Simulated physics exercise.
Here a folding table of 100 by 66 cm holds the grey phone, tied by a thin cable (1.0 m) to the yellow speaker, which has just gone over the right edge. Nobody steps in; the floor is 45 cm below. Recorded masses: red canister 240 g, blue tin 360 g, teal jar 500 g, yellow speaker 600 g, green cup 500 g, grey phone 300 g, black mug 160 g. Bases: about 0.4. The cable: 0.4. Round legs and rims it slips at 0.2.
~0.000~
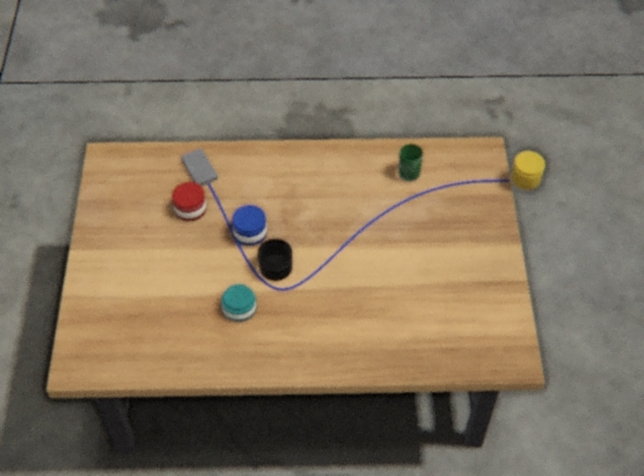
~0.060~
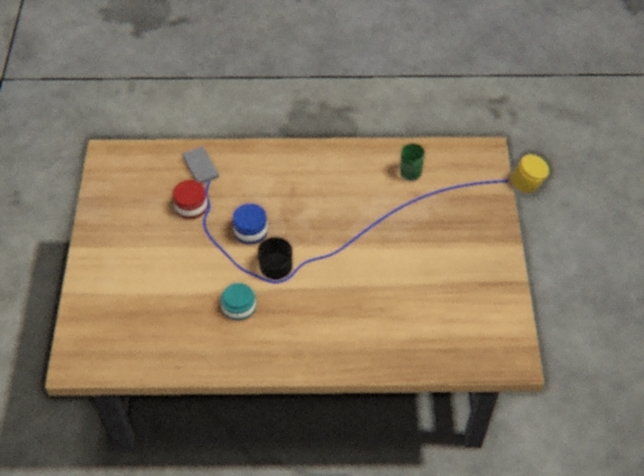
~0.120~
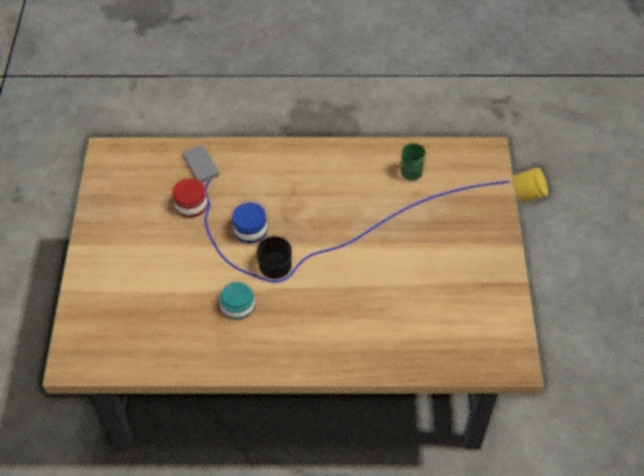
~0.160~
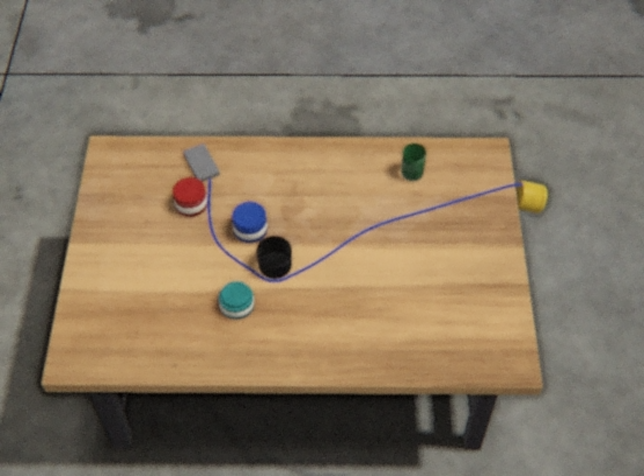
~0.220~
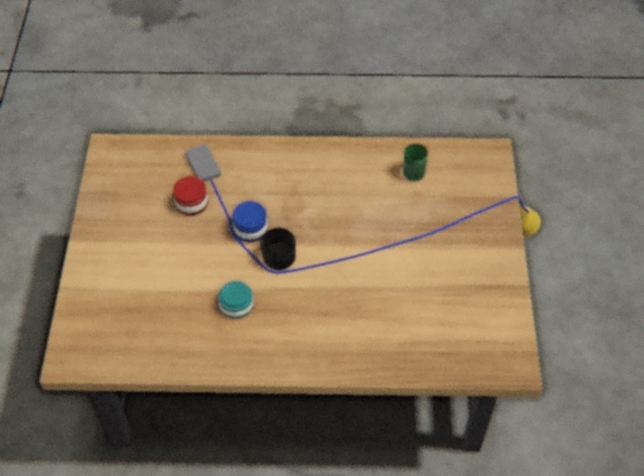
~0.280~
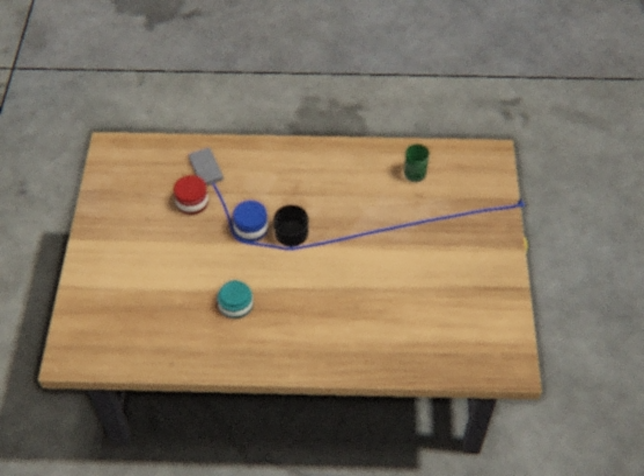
The yellow speaker dropped past the table's right edge and out of sight below it, pulling the thin cable tighter, and the cable then dragged the black mug up and right across the wood.
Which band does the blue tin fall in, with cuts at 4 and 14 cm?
It should come to rest at a medium distance.
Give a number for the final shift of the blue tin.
Blue tin: 8 cm.
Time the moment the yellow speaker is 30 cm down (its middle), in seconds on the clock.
It gets there at roughly 0.40 s.
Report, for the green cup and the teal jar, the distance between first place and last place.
Green cup: 0 cm; teal jar: 0 cm.
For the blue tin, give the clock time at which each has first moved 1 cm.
The blue tin gets there close to 0.34 s.
After 0.5 s, the cable's tail end at (249, 213); blue tin 8 cm off its start, black mug 32 cm off its start, grey phone 14 cm off its start.
After 0.7 s, the cable's tail end at (256, 216); blue tin 9 cm off its start, black mug 34 cm off its start, grey phone 15 cm off its start.
After 1.0 s, the cable's tail end at (256, 216); blue tin 9 cm off its start at (276, 188), black mug 34 cm off its start at (327, 134), grey phone 15 cm off its start at (237, 203).
After 1.2 s, the cable's tail end at (256, 216); blue tin 9 cm off its start, black mug 34 cm off its start, grey phone 15 cm off its start.
After 2.4 s, the cable's tail end at (256, 216); blue tin 9 cm off its start at (276, 188), black mug 34 cm off its start at (327, 134), grey phone 15 cm off its start at (237, 203), yellow speaker over the edge.
